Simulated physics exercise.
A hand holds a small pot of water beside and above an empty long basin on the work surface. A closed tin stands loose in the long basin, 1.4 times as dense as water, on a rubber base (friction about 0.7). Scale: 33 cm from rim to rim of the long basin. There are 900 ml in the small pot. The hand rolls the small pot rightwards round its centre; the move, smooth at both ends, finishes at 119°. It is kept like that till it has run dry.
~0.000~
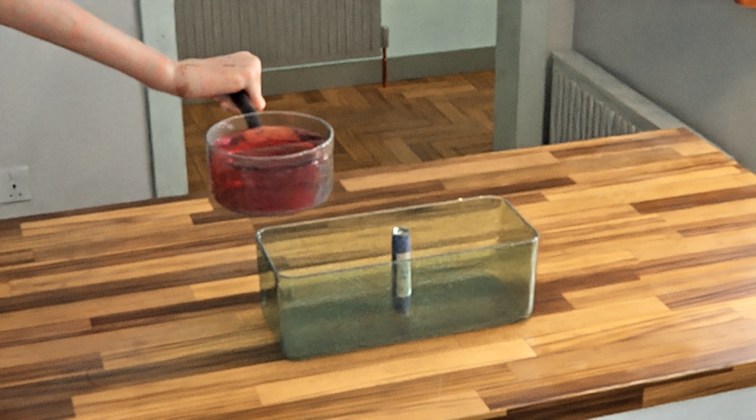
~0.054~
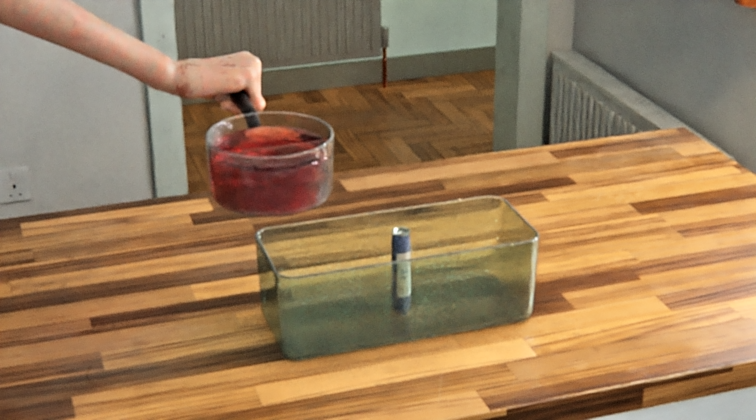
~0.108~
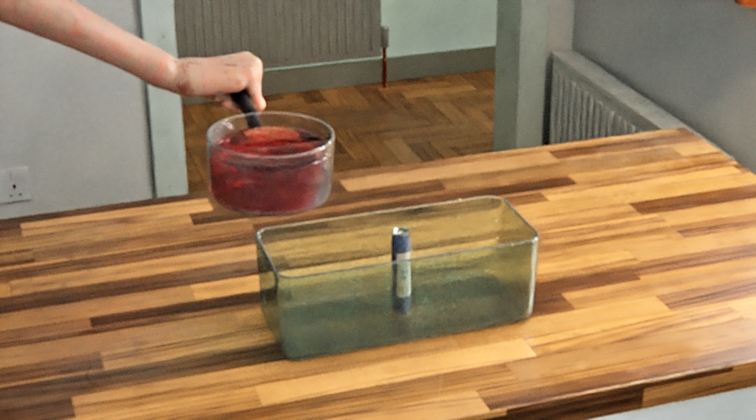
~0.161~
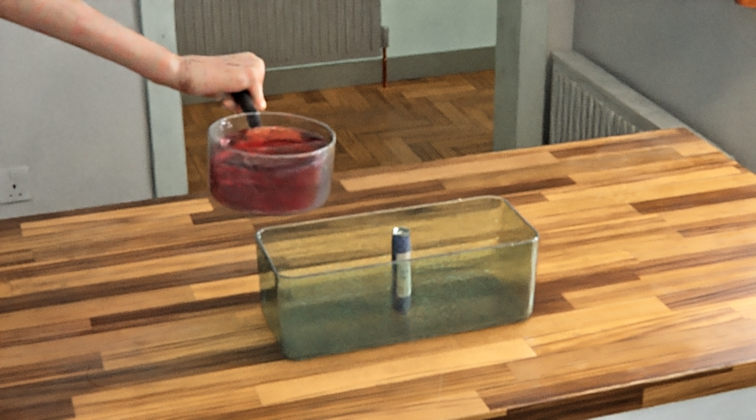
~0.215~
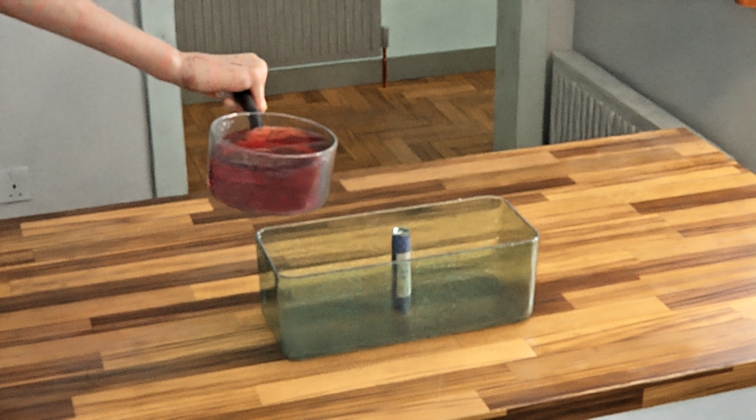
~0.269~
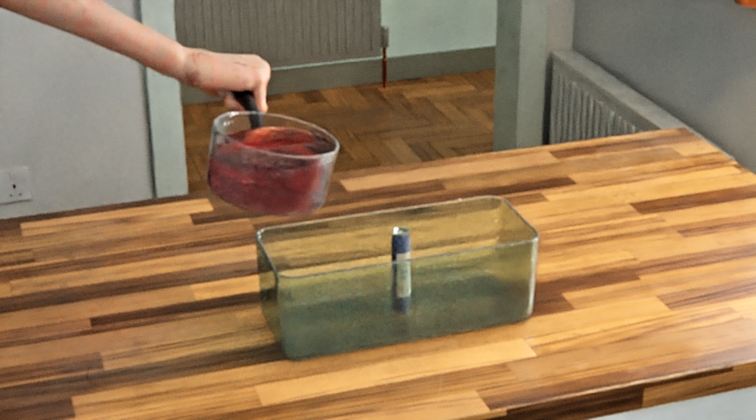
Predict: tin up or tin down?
The tin topples.
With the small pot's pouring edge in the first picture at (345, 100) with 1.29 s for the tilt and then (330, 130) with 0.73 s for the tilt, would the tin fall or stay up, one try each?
First it remains upright; then it falls.
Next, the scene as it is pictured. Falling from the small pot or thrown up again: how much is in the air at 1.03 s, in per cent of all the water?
Some 5 per cent.
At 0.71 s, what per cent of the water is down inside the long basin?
Near 22 in a hundred.
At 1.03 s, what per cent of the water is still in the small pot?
About 5 per cent.
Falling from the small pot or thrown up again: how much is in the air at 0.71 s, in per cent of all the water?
Some 30 per cent.
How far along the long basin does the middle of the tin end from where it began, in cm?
About 7.5 cm.
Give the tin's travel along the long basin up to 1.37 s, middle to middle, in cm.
About 3 cm.
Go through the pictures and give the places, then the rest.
In the first frame, it leans 0°; its right rim is at (330, 128); the water meets the walls at (210, 154) and (326, 139); the long basin's rim runs from (266, 256) to (521, 217); the tin's top is at (401, 235).
In the second frame, it leans 1°; its right rim is at (330, 129); the water meets the walls at (210, 153) and (327, 139).
In the third frame, it leans 2°; its right rim is at (331, 130); the water meets the walls at (210, 153) and (327, 139).
In the fourth frame, it leans 5°; its right rim is at (332, 133); the water meets the walls at (211, 152) and (328, 140).
In the fifth frame, it leans 9°; its right rim is at (333, 137); the water meets the walls at (212, 152) and (329, 140).
In the sixth frame, it leans 13°; its right rim is at (335, 141); the water meets the walls at (212, 154) and (331, 140).
By 0.71 s the tilt is 73° and 48 per cent is still to pour; the tin stands where it began.
By 1.03 s the tilt is 111° and 5 per cent is still to pour; the tin leans 7°.
By 1.37 s the tilt is 119° and 0 per cent is still to pour; the tin leans 30°.
By 1.74 s the tilt is 119° and 0 per cent is still to pour; the tin lies on its side.
At rest the tin lies on its side.
